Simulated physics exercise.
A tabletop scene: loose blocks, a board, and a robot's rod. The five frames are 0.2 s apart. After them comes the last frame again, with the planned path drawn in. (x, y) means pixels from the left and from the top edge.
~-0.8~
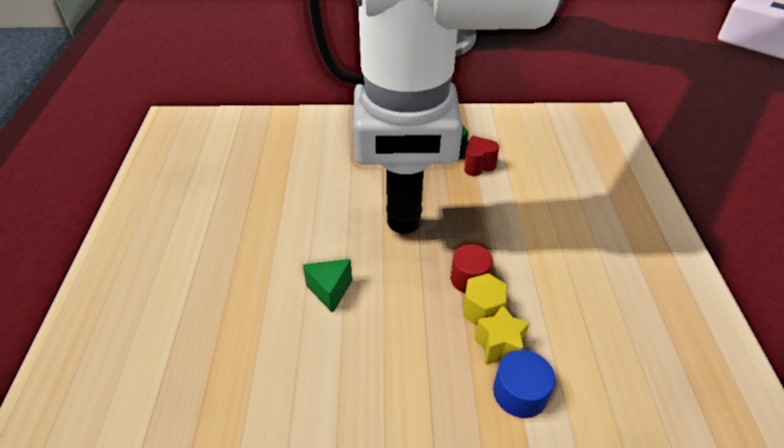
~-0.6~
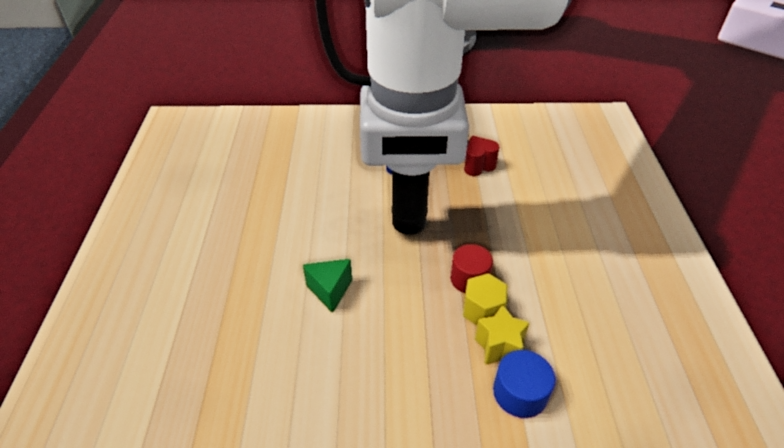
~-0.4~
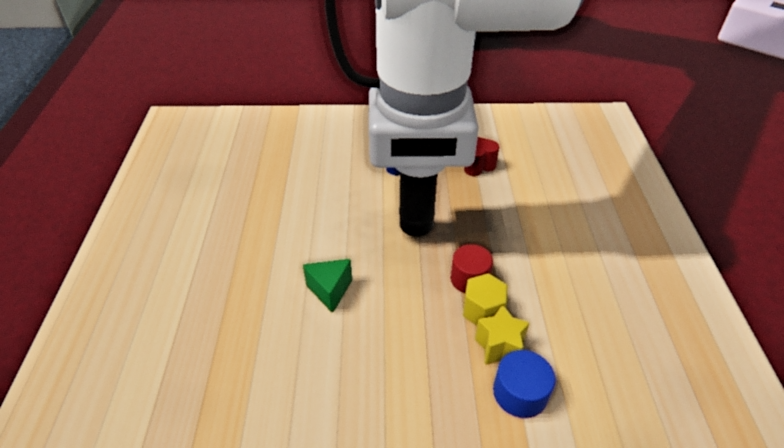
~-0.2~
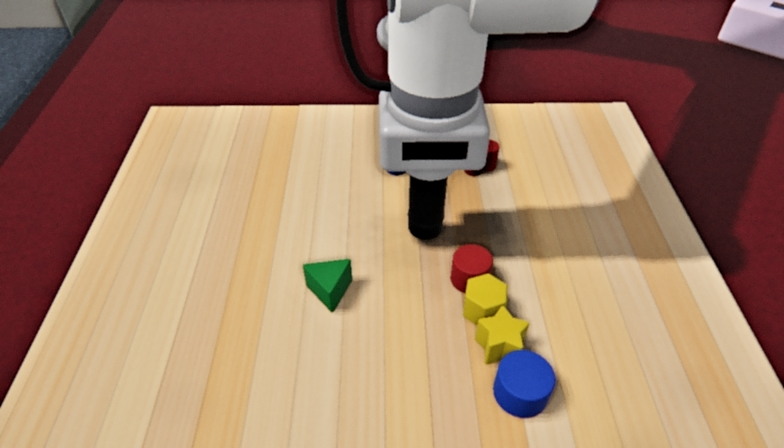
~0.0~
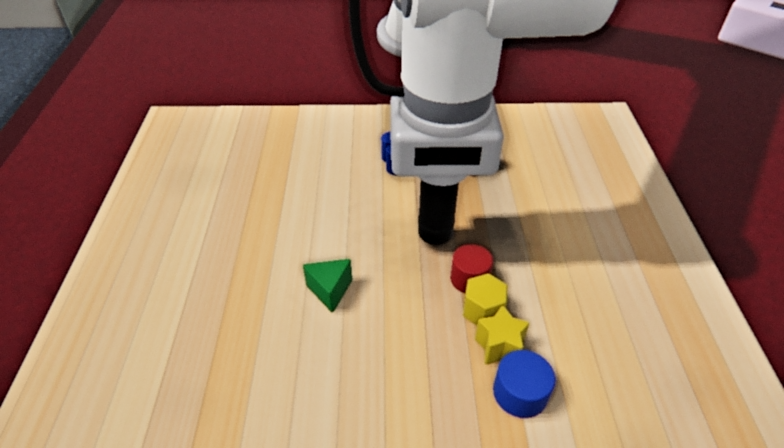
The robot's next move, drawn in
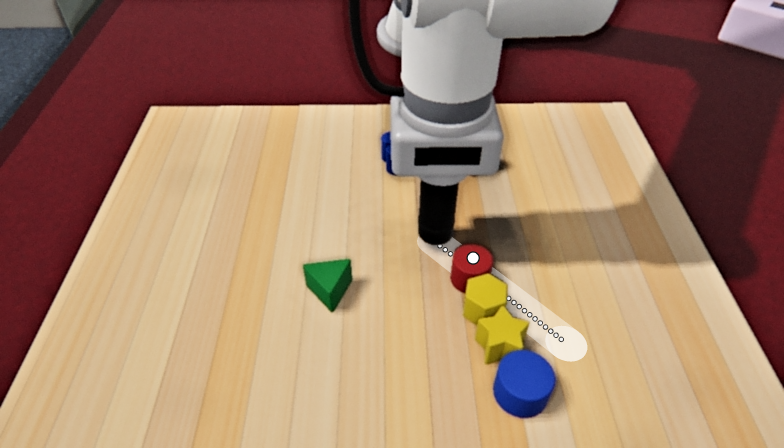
A robot arm slid its black rod slowly a short way to the right and slightly nearer over a wooden table, toward a red disc, while the colored blocks on the table stayed still.
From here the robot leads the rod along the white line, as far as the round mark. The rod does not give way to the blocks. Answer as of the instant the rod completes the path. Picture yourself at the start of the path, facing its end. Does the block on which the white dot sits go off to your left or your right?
It moves left.
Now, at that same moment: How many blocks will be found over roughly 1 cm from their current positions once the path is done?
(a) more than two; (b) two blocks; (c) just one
a - more than two.
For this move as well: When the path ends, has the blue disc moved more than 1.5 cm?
Yes
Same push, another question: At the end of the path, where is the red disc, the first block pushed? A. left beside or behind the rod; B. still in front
I choose B.
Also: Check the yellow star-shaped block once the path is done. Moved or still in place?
That block moves.
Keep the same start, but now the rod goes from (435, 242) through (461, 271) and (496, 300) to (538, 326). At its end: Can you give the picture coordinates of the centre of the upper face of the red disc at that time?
Near (586, 302).
Drawn move, from (435, 242) to (566, 343); the dot is on the red disc.
The first path, step by step. One third of the way, rod (476, 264); red disc (504, 278); yellow six-sided block (520, 311); yellow star-shaped block (521, 346), turned 35° clockwise; blue disc (531, 398).
Two thirds of the way, rod (520, 298); red disc (562, 306); yellow six-sided block (569, 344), turned 80° clockwise; yellow star-shaped block (528, 360), turned 80° clockwise; blue disc (529, 407).
At the end, rod (570, 335); red disc (620, 331); yellow six-sided block (583, 363), turned 125° clockwise; yellow star-shaped block (528, 360), turned 80° clockwise; blue disc (529, 407).
